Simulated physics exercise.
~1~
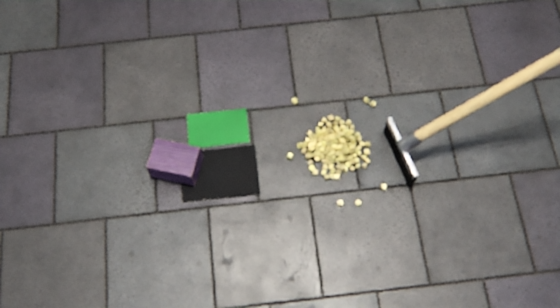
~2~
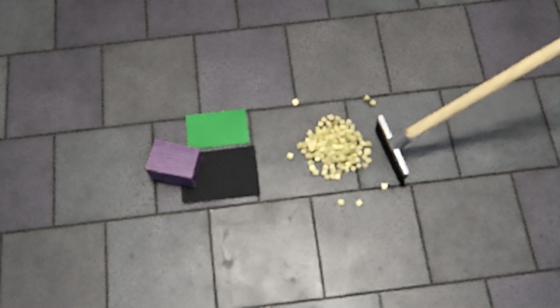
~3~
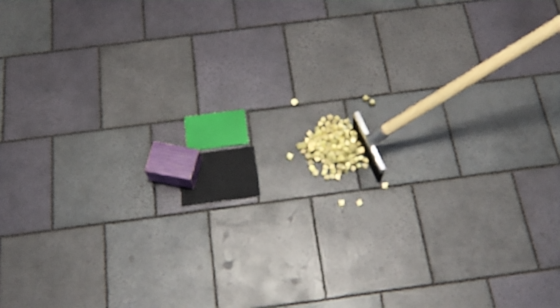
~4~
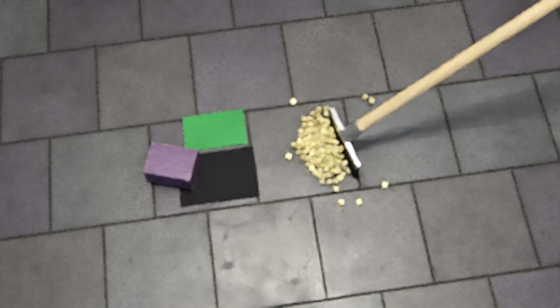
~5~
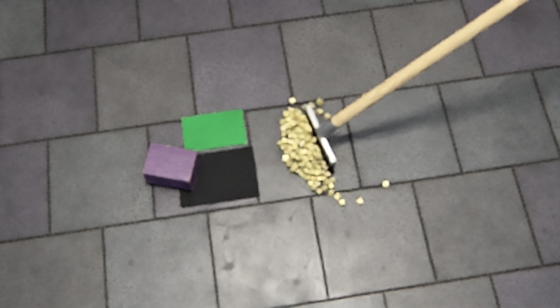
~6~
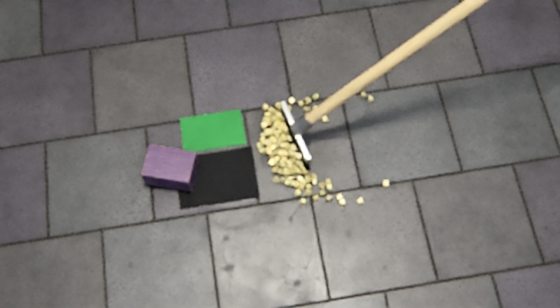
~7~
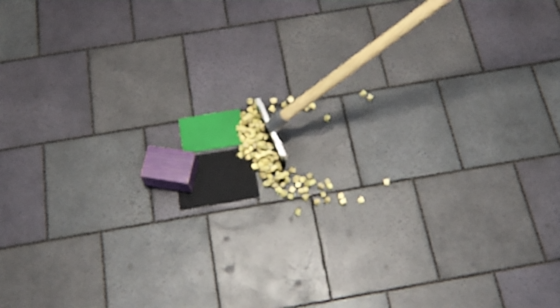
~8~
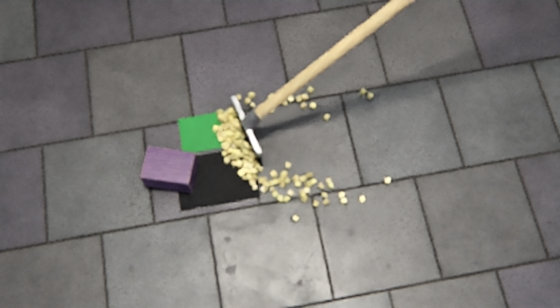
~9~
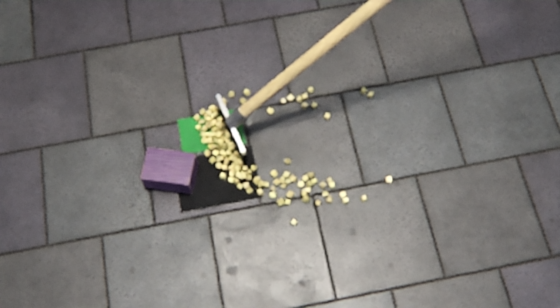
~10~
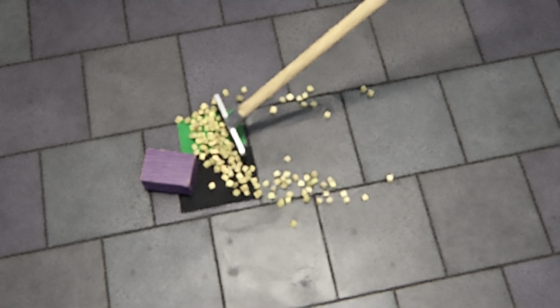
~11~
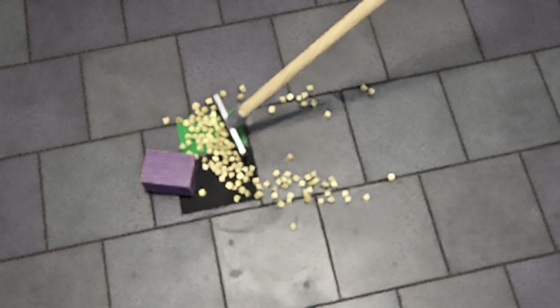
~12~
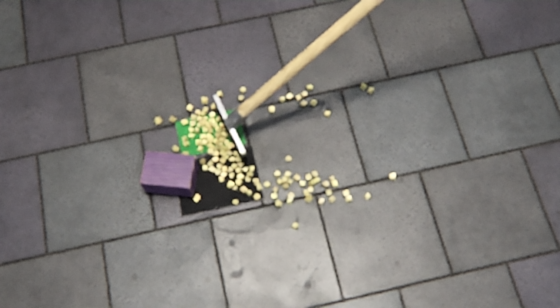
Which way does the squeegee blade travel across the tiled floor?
The blade travels to the left, pushing into the pile of cubes, and then comes to a stop over the mats.
